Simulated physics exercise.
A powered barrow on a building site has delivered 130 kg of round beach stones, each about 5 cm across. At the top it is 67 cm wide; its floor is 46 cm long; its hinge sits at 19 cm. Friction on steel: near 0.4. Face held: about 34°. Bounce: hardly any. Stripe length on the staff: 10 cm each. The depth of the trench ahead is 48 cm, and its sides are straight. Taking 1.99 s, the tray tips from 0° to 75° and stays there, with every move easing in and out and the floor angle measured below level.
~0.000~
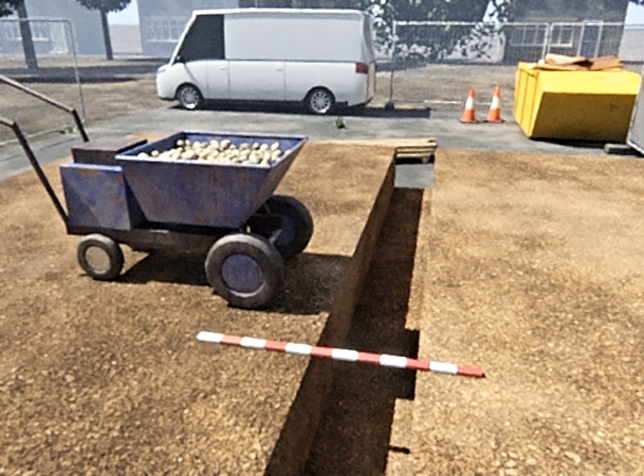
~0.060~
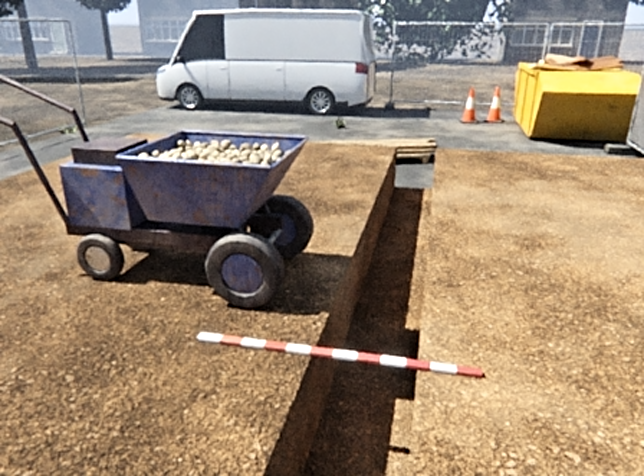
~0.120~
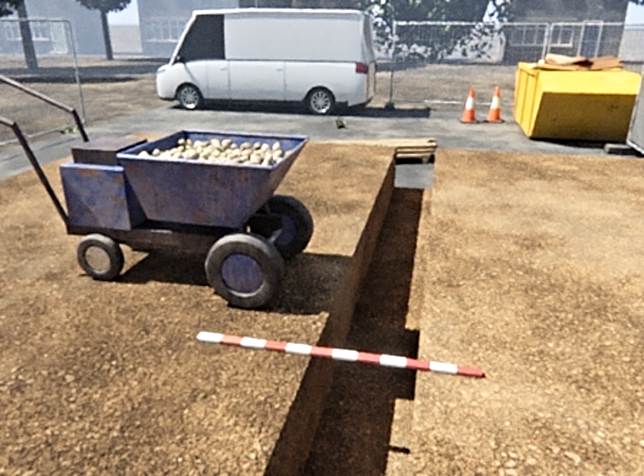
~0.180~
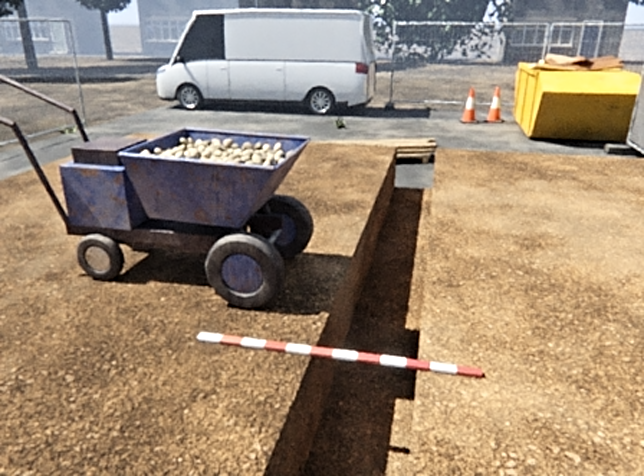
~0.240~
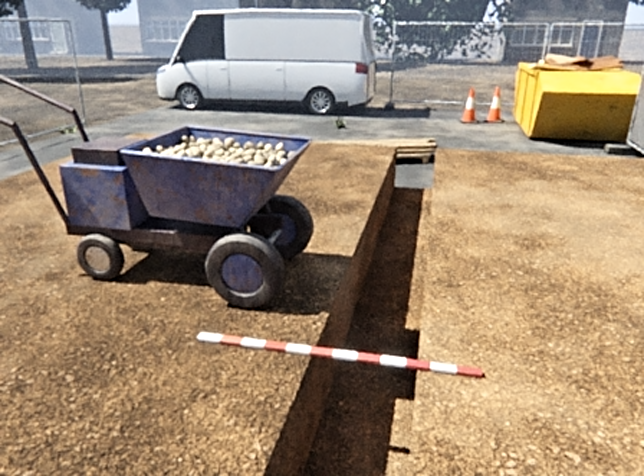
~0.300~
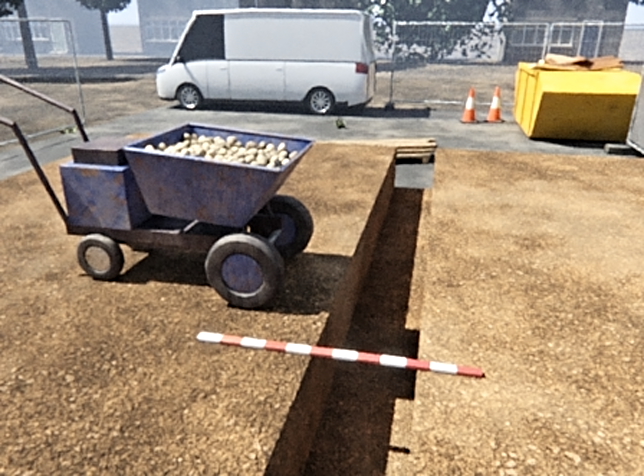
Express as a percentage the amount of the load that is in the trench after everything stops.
The amount is close to 94 per cent of the load.
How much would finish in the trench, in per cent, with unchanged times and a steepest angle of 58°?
It comes out at about 50 percent.
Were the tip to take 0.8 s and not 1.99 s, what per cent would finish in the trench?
I'd put it at roughly 80 per cent.
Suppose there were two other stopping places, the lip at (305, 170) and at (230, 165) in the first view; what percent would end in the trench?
I'd expect some 55 per cent, then some 100.
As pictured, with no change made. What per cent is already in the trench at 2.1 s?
At that moment: Approx. 55 %.
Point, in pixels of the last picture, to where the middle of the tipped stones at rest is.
At about pixel (389, 358) in the last view.
After 1.5 s the floor is at 63°; 97 % in the tray, 3 % in the trench; the foremost stones are at (390, 286).
After 2.1 s the floor is at 75°; 39 % in the tray, 56 % in the trench, 5 % past the trench; the foremost stones are at (501, 301).
After 2.4 s the floor is at 75°; 18 % in the tray, 76 % in the trench, 6 % past the trench; the foremost stones are at (538, 293).
After 4.4 s the floor is at 75°; 0 % in the tray, 94 % in the trench, 6 % past the trench; the foremost stones are at (547, 293).
